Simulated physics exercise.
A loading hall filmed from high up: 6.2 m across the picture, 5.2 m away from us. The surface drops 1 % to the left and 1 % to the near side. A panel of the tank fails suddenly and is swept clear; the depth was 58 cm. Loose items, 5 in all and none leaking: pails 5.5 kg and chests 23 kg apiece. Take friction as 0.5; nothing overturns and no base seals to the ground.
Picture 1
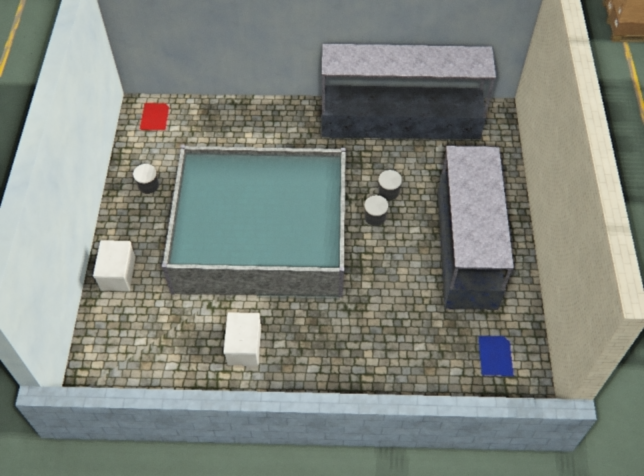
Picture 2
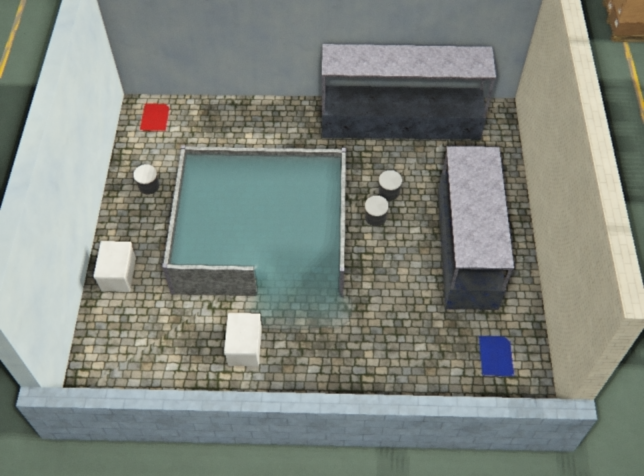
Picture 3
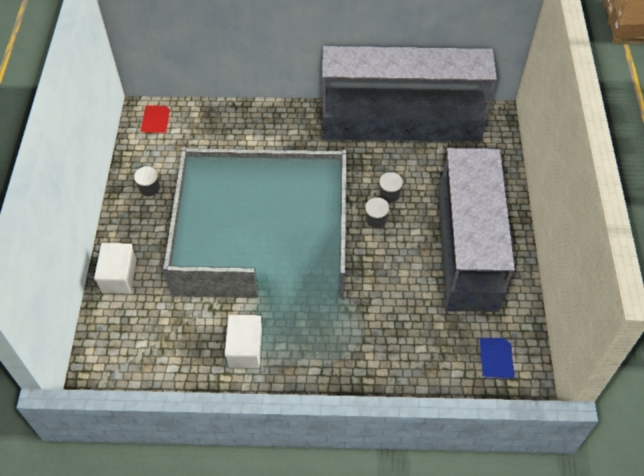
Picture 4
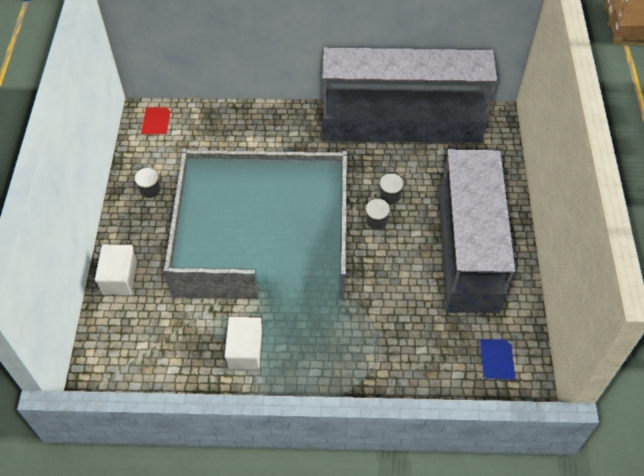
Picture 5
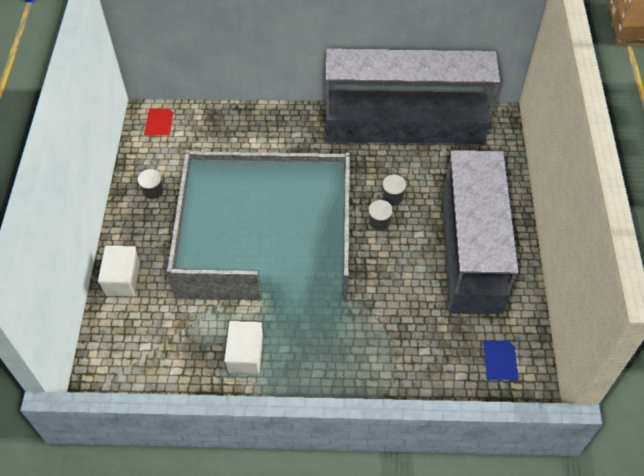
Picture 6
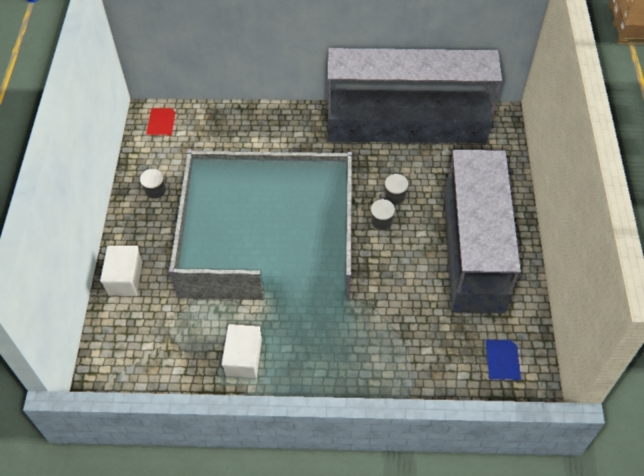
A loading hall with a cobbled floor and pale walls is seen from high above, the view drifting very slightly. A teal pool of water fills a stone-walled tank left of centre, with white-topped pails and white chests around it, grey blocks behind and to the right, a red patch far left and a blue one near right. Part of the tank's near wall disappears, water spreads across the floor toward the viewer, and the nearest chest shifts slightly while the others stay put.
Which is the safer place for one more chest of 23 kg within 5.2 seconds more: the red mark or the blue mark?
Put it on red.
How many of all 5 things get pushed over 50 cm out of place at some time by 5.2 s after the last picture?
I count 3.
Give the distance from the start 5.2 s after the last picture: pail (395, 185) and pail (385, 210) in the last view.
In that order: 0 cm, 0 cm.
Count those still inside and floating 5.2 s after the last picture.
0 of them.
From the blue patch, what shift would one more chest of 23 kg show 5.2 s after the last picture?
Some 400 cm.
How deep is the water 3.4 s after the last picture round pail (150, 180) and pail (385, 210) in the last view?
Roughly 4 and 0 cm.
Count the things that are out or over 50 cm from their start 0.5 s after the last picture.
By then 0.
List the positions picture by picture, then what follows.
A chest at (242, 332), on the bottom; a pail at (377, 205), on the bottom; the red patch at (155, 116); the blue patch at (496, 356); 4.2 m2 under water; 0 of 5 have shifted, in the first picture.
A chest at (243, 333) rests on the ground; a pail at (377, 205) rests on the ground; the red patch at (155, 117); the blue patch at (496, 356); water covers 4.7 m2; 0 of 5 have shifted, in the second picture.
A chest at (243, 335) rests on the ground; a pail at (378, 207), on the bottom; the red patch at (156, 119); the blue patch at (497, 358); water covers 5.5 m2; 0 of 5 have shifted, in the third picture.
A chest at (243, 337), on the bottom; a pail at (378, 208), on the bottom; the red patch at (156, 121); the blue patch at (498, 359); water covers 6.3 m2; 0 of 5 have shifted, in the fourth picture.
A chest at (244, 341), on the bottom, 7 cm from its start; a pail at (381, 209), on the bottom; the red patch at (159, 122); the blue patch at (501, 360); 7.1 m2 under water; 1 of 5 have shifted, in the fifth picture.
A chest at (242, 345) rests on the ground, 14 cm from its start; a pail at (383, 209), on the bottom; the red patch at (162, 121); the blue patch at (503, 359); water covers 7.7 m2; 1 of 5 have shifted, in the sixth picture.
Then, 0.5 s after the last picture on red it would be 0 cm off in 0 cm of water; on blue it would be 0 cm off in 0 cm of water.
Then, 2.0 s after the last picture on red it would be 0 cm off in 0 cm of water; on blue it would be 68 cm off in 12 cm of water.
Then, 3.4 s after the last picture on red it would be 0 cm off in 1 cm of water; on blue it would be 325 cm off in 6 cm of water.
Then, 5.2 s after the last picture on red it would be 0 cm off in 7 cm of water; on blue it would be 414 cm off in 15 cm of water.
